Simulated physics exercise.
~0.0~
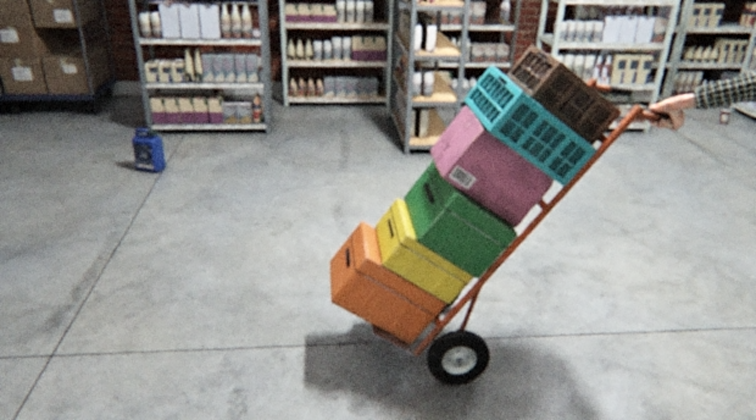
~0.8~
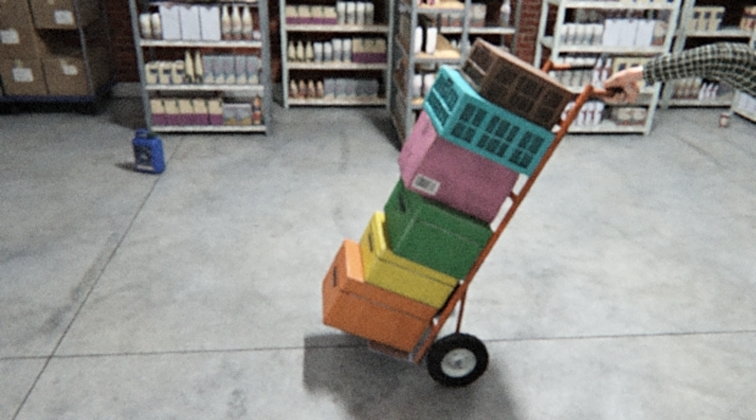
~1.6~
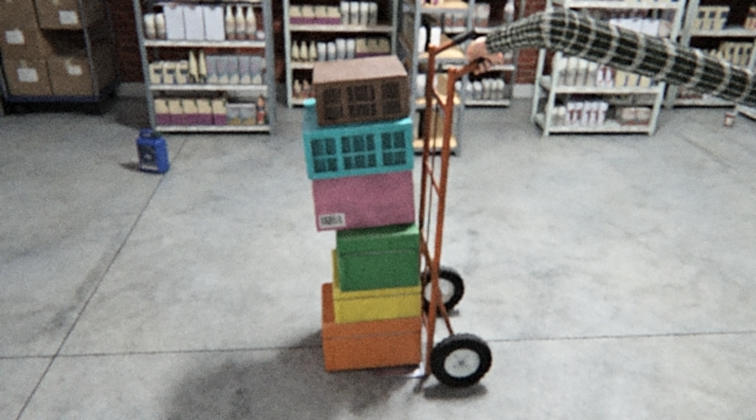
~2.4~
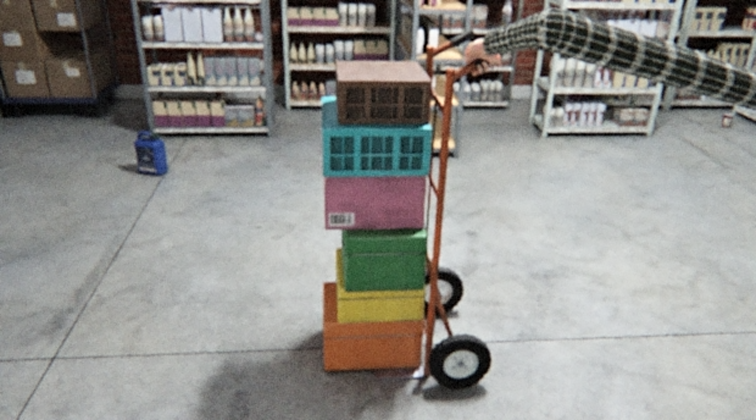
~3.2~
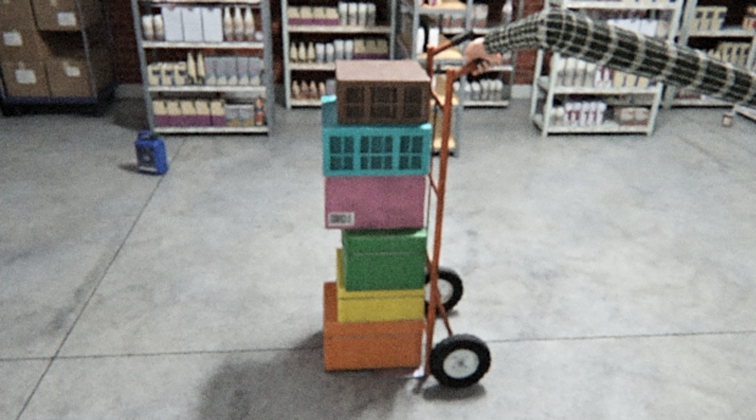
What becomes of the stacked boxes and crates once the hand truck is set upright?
They all stay on the stack. The upper ones lean briefly, then settle back, and nothing falls off.
